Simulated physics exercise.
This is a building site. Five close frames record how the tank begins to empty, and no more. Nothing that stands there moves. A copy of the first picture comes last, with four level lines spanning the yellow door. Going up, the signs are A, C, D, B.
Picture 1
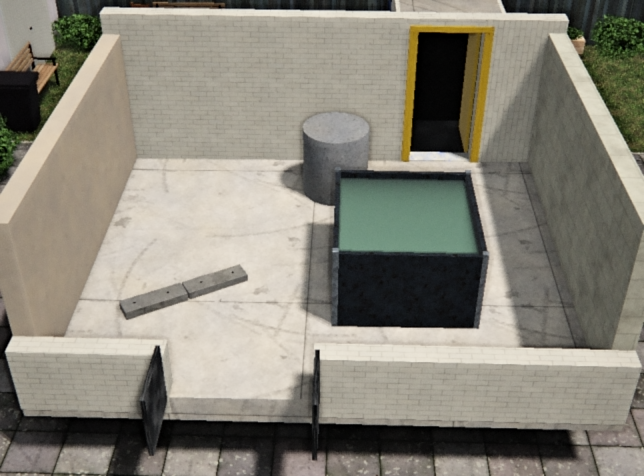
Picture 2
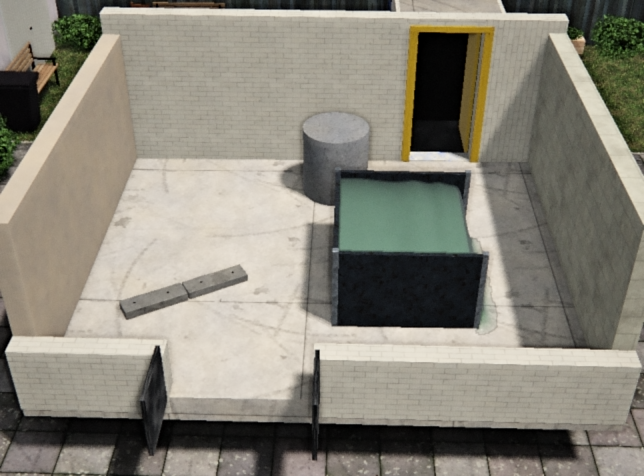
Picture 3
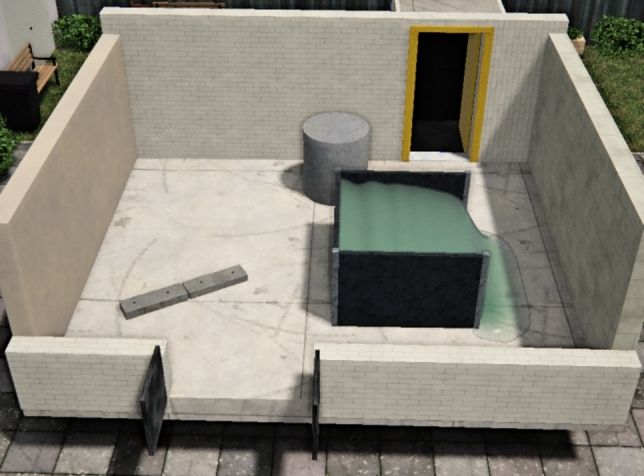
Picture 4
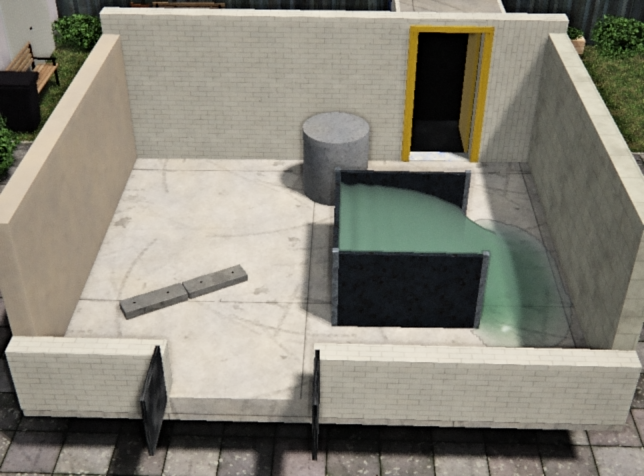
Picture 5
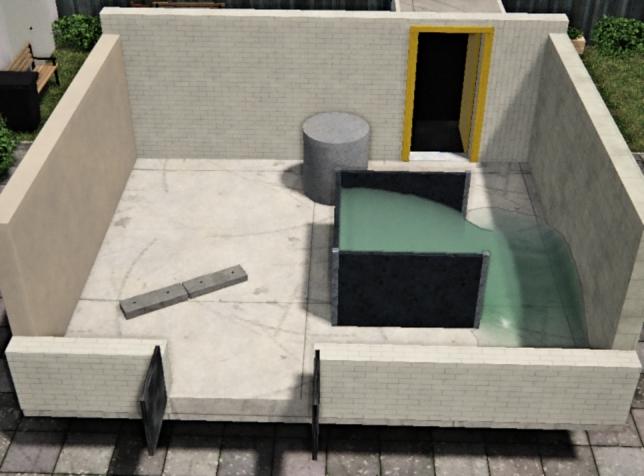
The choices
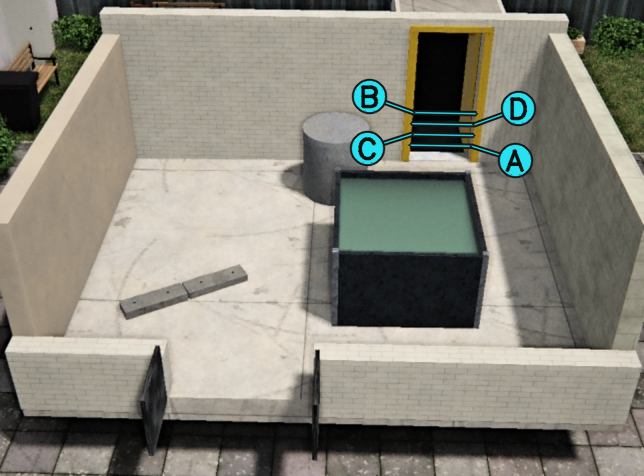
At a walled building site with a yellow doorway and a grey cylinder, green water rests in a dark tank, then pours out of its open right side and spreads across the pale floor to the right-hand wall.
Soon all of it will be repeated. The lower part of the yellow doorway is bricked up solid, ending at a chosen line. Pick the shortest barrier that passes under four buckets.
I would pick height A.
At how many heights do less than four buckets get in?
All four.
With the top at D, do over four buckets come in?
No, that is safe.
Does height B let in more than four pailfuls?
No.
In cyan, A at (441, 145); B at (444, 113); C at (442, 135); D at (443, 124); from the bottom up A, C, D, B.
If A is chosen, a splash gets over, under a bucket.
If B is chosen, nothing gets over.
If C is chosen, nothing gets over.
If D is chosen, nothing gets over.
